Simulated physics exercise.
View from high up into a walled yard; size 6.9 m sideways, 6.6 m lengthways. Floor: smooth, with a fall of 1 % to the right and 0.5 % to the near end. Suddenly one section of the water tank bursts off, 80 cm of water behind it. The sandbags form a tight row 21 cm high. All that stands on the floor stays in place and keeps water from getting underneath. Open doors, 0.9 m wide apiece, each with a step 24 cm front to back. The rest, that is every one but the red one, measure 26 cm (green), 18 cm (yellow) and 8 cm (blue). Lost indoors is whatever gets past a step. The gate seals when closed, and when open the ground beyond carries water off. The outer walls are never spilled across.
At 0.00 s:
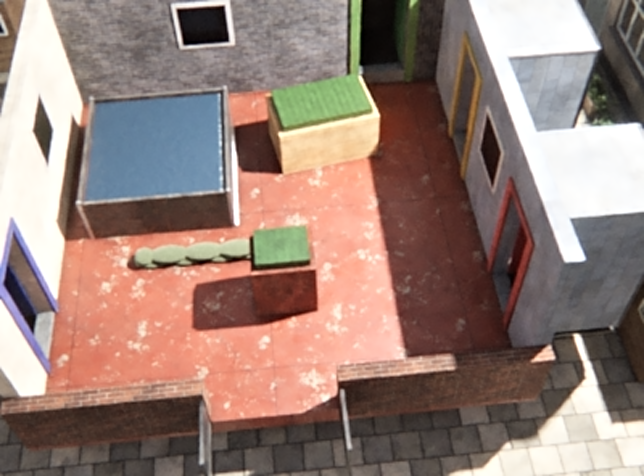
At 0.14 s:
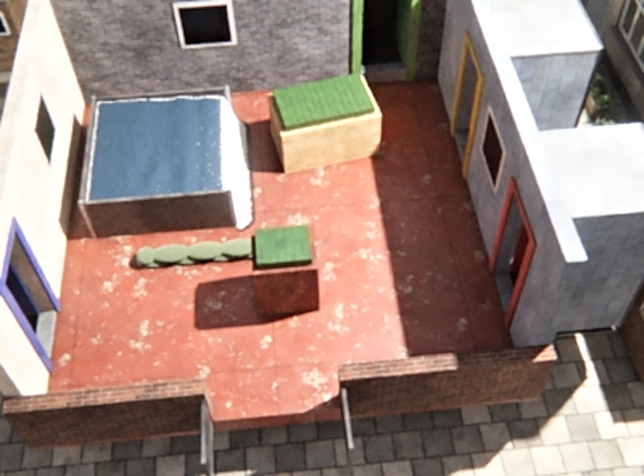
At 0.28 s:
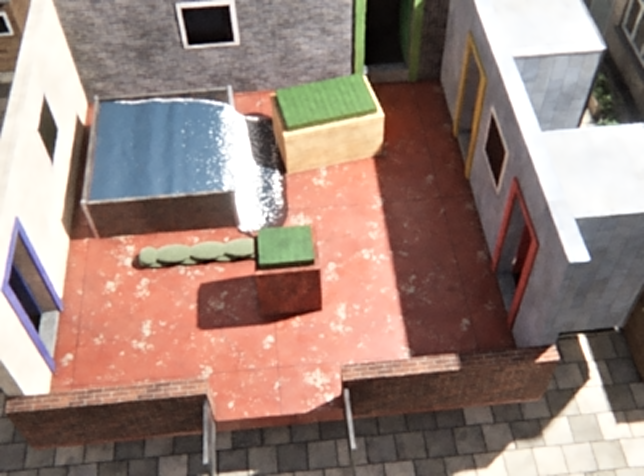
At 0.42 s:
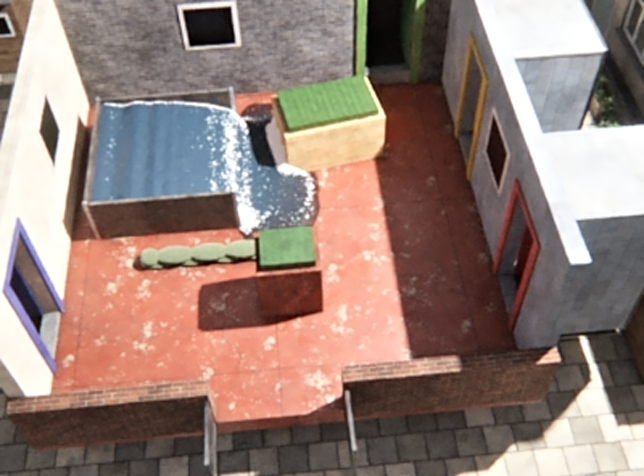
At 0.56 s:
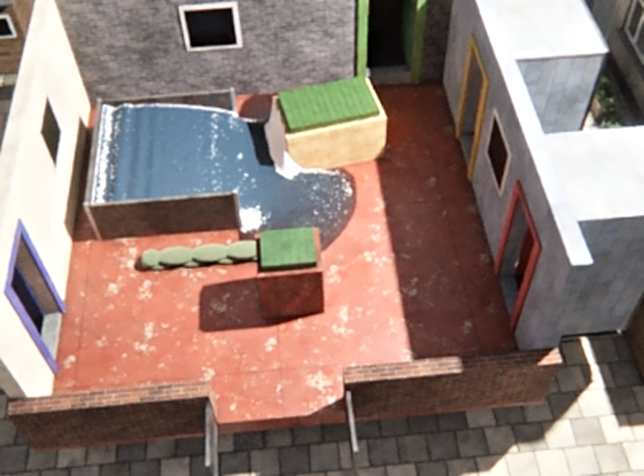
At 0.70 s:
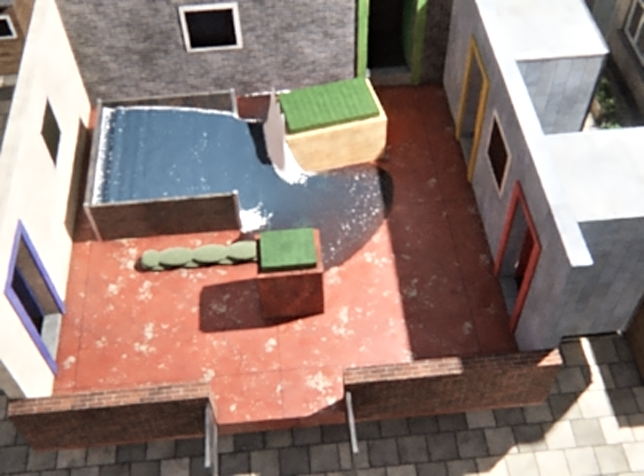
Walled yard from above, with water bursting from the right side of a tank and spreading rightward across the red floor.
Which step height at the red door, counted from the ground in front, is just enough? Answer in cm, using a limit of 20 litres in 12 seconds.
A height of roughly 25 cm is just enough.
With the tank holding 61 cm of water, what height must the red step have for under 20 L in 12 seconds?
Then a height close to 19 cm.
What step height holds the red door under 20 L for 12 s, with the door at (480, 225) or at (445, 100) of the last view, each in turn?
You'd want about 28 cm there first, then about 28 cm.
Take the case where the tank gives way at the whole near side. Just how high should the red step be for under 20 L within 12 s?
Roughly 18 cm.
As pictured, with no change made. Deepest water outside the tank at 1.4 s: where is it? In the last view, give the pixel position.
(273, 165).
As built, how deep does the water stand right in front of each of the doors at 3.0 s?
Door by door in centimetres - green 9, yellow 28, blue 0, red 22.
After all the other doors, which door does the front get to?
The blue door.
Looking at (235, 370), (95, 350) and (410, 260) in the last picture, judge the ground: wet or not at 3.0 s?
In the order asked: Untouched, untouched, soaked.
After 1.4 s water covers 40 % of the floor, deepest (57 cm) near (273, 165); it has not reached the red door.
After 3.0 s water covers 65 % of the floor, deepest (49 cm) near (518, 359); 22 cm at the red door, 101 litres in over its 5 cm step.
After 12.0 s water covers 95 % of the floor, deepest (14 cm) near (259, 299); 11 cm at the red door, 604 litres in over its 5 cm step.
At the red door as built, the water arrived by 1.8 s and peaked near 24 cm at 3.4 s.
With a step of 22 cm, 46 litres would have come in within the 12 s; with 30 cm, 3 litres. So under 20 litres takes about 25 cm.
